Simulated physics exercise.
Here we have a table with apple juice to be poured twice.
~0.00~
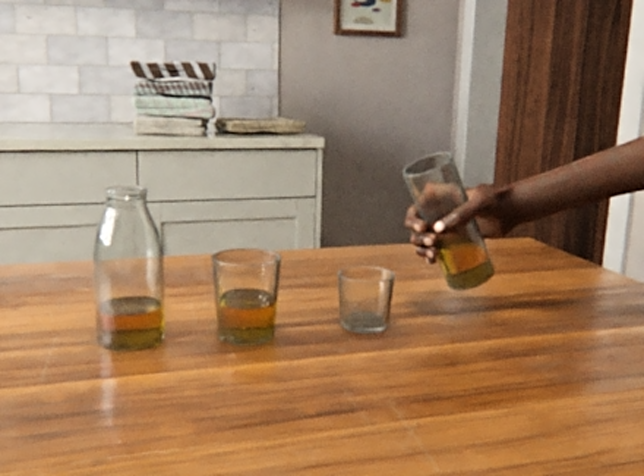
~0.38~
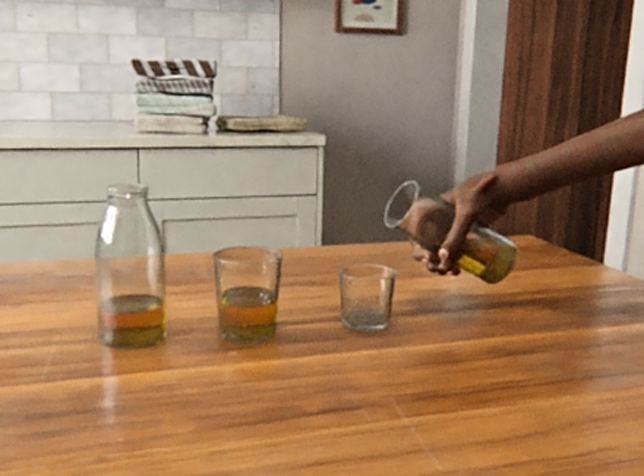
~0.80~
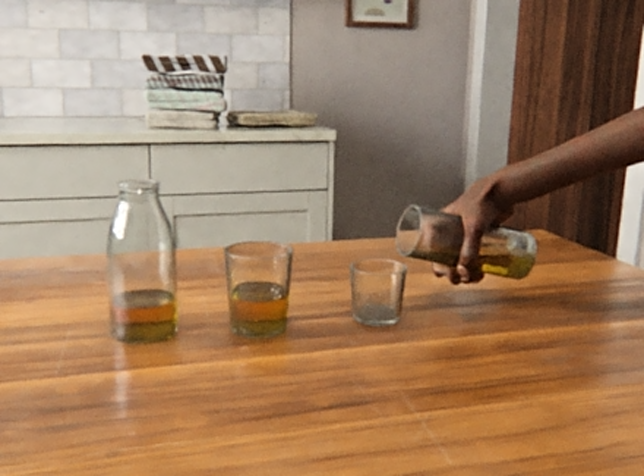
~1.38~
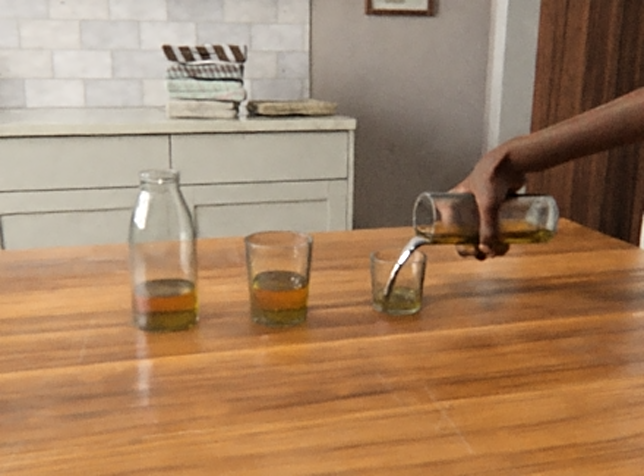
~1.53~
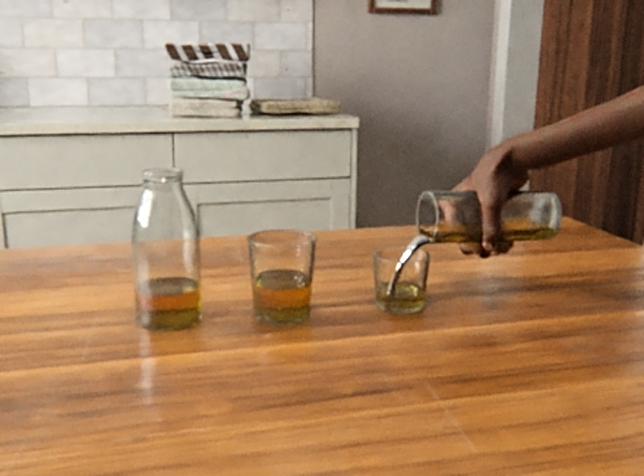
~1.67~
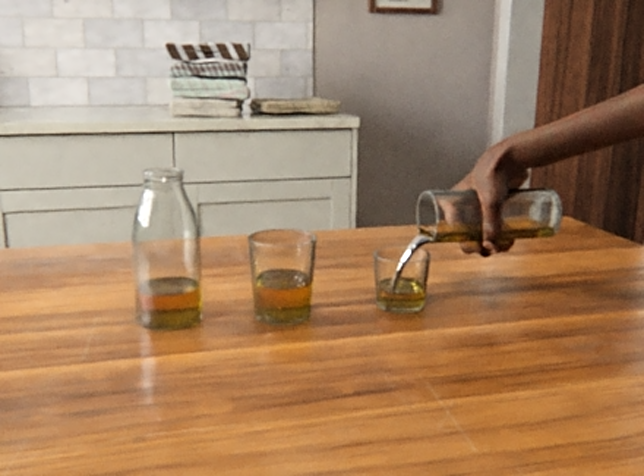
A hand lifts and tilts a tall glass, pouring amber liquid into a small glass.
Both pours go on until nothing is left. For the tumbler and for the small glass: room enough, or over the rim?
The tumbler takes it all; the small glass takes it all.
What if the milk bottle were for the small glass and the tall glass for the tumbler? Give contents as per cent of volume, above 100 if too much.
Near 80 and 70 in a hundred.
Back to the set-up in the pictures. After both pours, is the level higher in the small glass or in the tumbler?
The tumbler.
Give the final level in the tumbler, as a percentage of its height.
Near 80 in a hundred.
By 2.2 s, the small glass is about half full.
By 3.4 s, the small glass is about three quarters full.
By 9.2 s, the tumbler is about three quarters full; the small glass is about three quarters full.
